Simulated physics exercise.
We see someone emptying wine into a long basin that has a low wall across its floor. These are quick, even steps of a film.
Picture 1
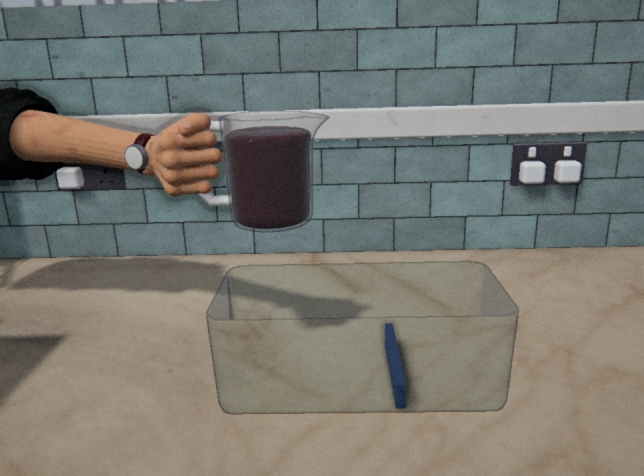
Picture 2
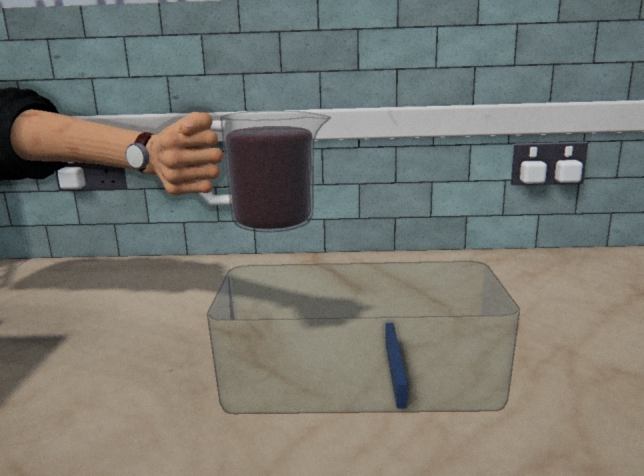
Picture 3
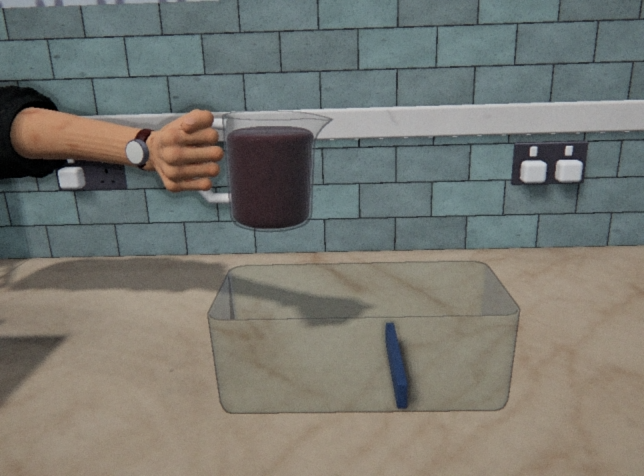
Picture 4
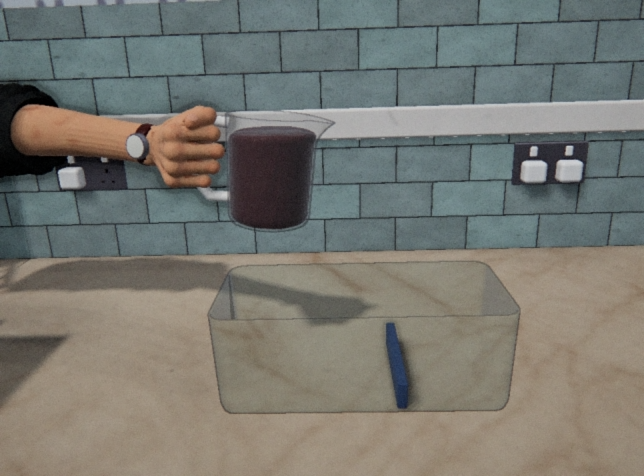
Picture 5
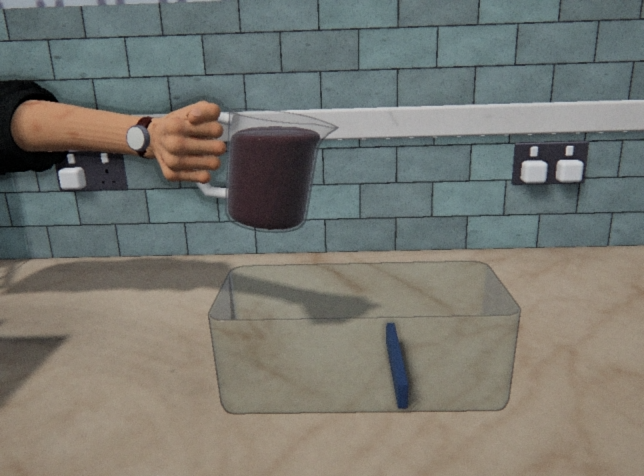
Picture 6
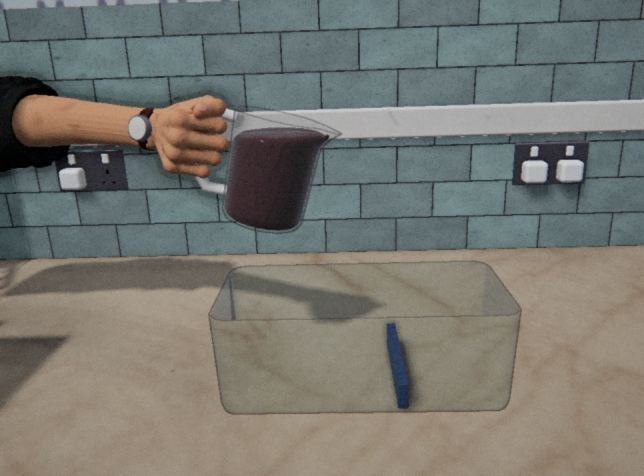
A hand held a clear jug of dark wine above a long see-through basin with a low blue wall inside, keeping it almost still at first, then slowly tilting it to the right.
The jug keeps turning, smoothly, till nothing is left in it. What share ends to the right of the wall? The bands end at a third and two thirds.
In the end from a third to two thirds is right of the wall.
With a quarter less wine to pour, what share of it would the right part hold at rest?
Near 40 %.
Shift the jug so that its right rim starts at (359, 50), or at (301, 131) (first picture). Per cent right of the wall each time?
About 80 and 10 per cent.
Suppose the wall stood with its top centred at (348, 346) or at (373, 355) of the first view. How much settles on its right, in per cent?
First some 95, then 80 per cent.
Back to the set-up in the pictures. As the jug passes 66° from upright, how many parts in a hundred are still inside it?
Some 80 per cent.
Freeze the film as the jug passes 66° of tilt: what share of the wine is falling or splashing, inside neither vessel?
Close to 15 per cent.
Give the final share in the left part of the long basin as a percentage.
About 45 per cent.
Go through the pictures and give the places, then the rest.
It leans 0°; its right rim is at (330, 116); the wine meets the walls at (226, 133) and (313, 131); the long basin's rim runs from (219, 292) to (501, 287); the wall's top is at (394, 352), in the first picture.
It leans 1°; its right rim is at (331, 116); the wine meets the walls at (228, 133) and (313, 131), in the second picture.
It leans 2°; its right rim is at (333, 118); the wine meets the walls at (228, 132) and (315, 132), in the third picture.
It leans 5°; its right rim is at (336, 122); the wine meets the walls at (230, 133) and (318, 133), in the fourth picture.
It leans 9°; its right rim is at (339, 126); the wine meets the walls at (233, 134) and (322, 133), in the fifth picture.
It leans 14°; its right rim is at (343, 133); the wine meets the walls at (235, 135) and (330, 134), in the sixth picture.
A moment on, the jug is tipped part way and 78 per cent is still to pour, 1 is left of the wall and 6 right of it.
Next, the jug is tipped on its side and 27 per cent is still to pour, 13 is left of the wall and 41 right of it.
Then the jug is tipped right over and 2 per cent is still to pour, 39 is left of the wall and 55 right of it.
Later the jug is tipped right over and 0 per cent is still to pour, 44 is left of the wall and 55 right of it.
At rest 44 per cent lies left of the wall, 55 right of it and 1 outside.
